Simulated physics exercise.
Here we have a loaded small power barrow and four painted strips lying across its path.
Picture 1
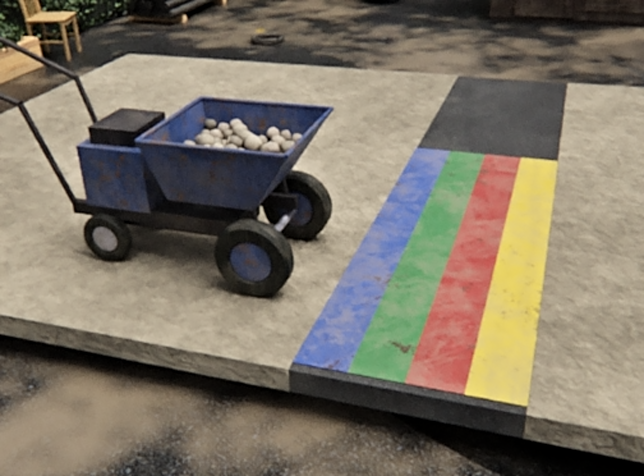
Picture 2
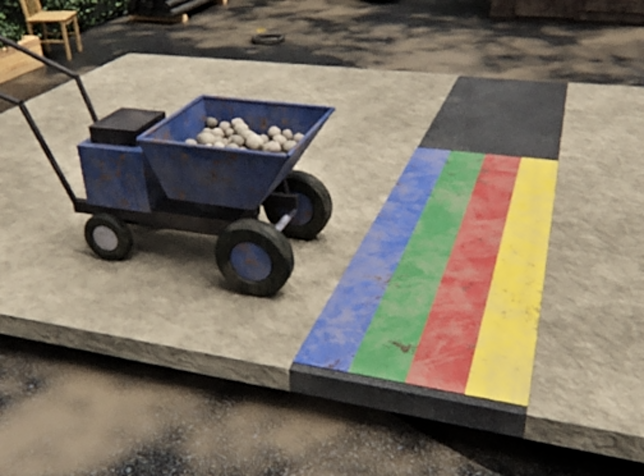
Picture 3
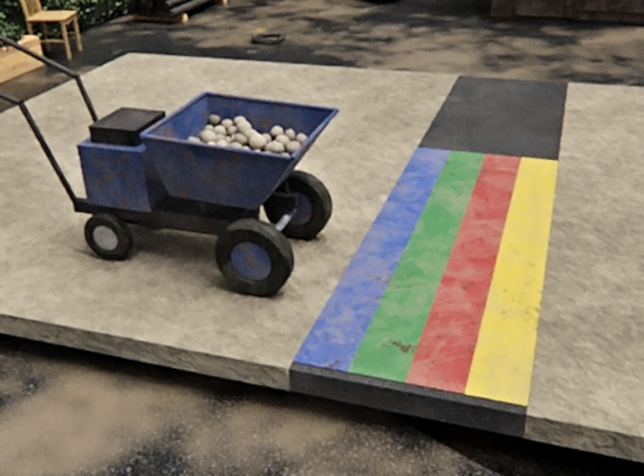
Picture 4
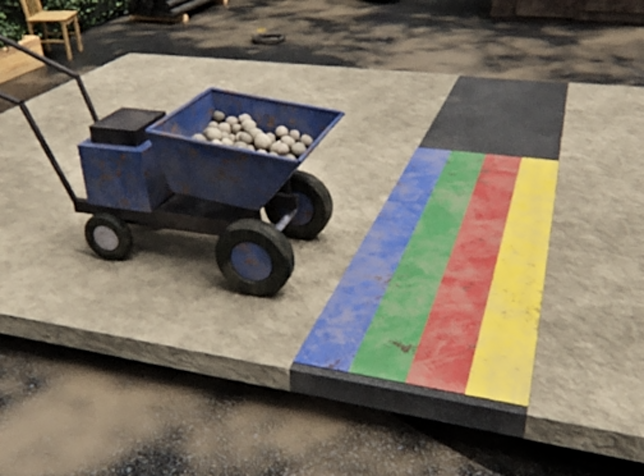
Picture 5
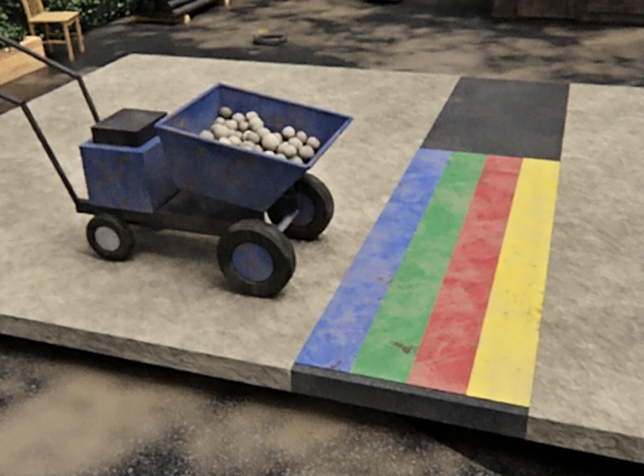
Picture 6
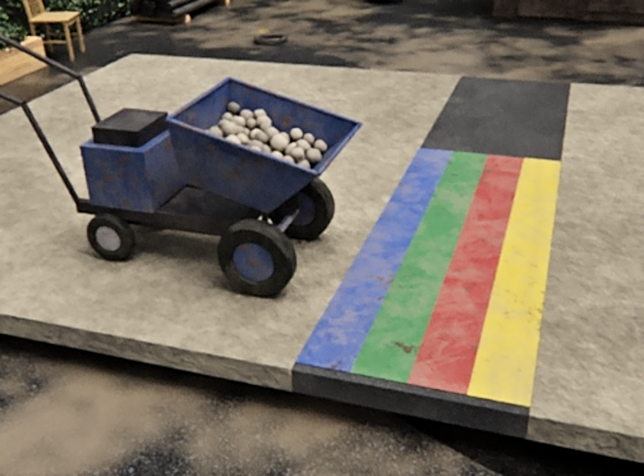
On a pale stone slab set on dark, rough ground, seen from above at an angle, a wooden chair stands at the upper left. A small blue barrow with black wheels, loaded with pale rounded stones, stands left of blue, green, red and yellow strips. Its skip gradually tilts forward to the right and the stones shift slightly, while the wheels and the view stay still.
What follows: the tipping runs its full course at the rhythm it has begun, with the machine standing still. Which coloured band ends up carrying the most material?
The green band.
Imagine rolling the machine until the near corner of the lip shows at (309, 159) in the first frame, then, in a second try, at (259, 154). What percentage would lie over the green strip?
In order: 20 % and 40 %.
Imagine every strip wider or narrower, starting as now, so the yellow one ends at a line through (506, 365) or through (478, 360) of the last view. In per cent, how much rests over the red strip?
The first gives 30 %, the second 30 %.
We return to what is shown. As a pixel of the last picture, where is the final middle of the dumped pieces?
Somewhere around (432, 280) in the last picture.
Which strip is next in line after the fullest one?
It's red next.
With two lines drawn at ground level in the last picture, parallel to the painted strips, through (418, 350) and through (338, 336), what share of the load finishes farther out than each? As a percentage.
Close to 20 per cent, then close to 70 per cent.
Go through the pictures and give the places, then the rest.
The first picture shows lip of the skip at (285, 157), level; top of the load at (235, 143), river pebbles; blue strip at (338, 332); green strip at (390, 341); red strip at (445, 350); yellow strip at (503, 360).
The second picture shows lip of the skip at (287, 157), level; top of the load at (237, 142).
The third picture shows lip of the skip at (292, 159), tipped barely; top of the load at (240, 141).
The fourth picture shows lip of the skip at (298, 162), tipped a little; top of the load at (226, 145).
The fifth picture shows lip of the skip at (308, 168), tipped a little; top of the load at (221, 133).
The sixth picture shows lip of the skip at (318, 175), tipped clearly; top of the load at (230, 130); blue strip at (341, 332); green strip at (393, 341); red strip at (448, 351); yellow strip at (506, 361).
Soon after the last picture, skip tipped steeply; all in the skip.
A little later, skip tipped right over; nearly all in the skip; a small part over the green strip.
Later still, skip tipped right over; about a third in the skip; a stray few over the blue strip; about half over the green strip; about a quarter over the red strip; a stray few over the yellow strip.
At rest, skip tipped right over; about a third in the skip; a stray few over the blue strip; about a third over the green strip; about a quarter over the red strip; a stray few over the yellow strip.
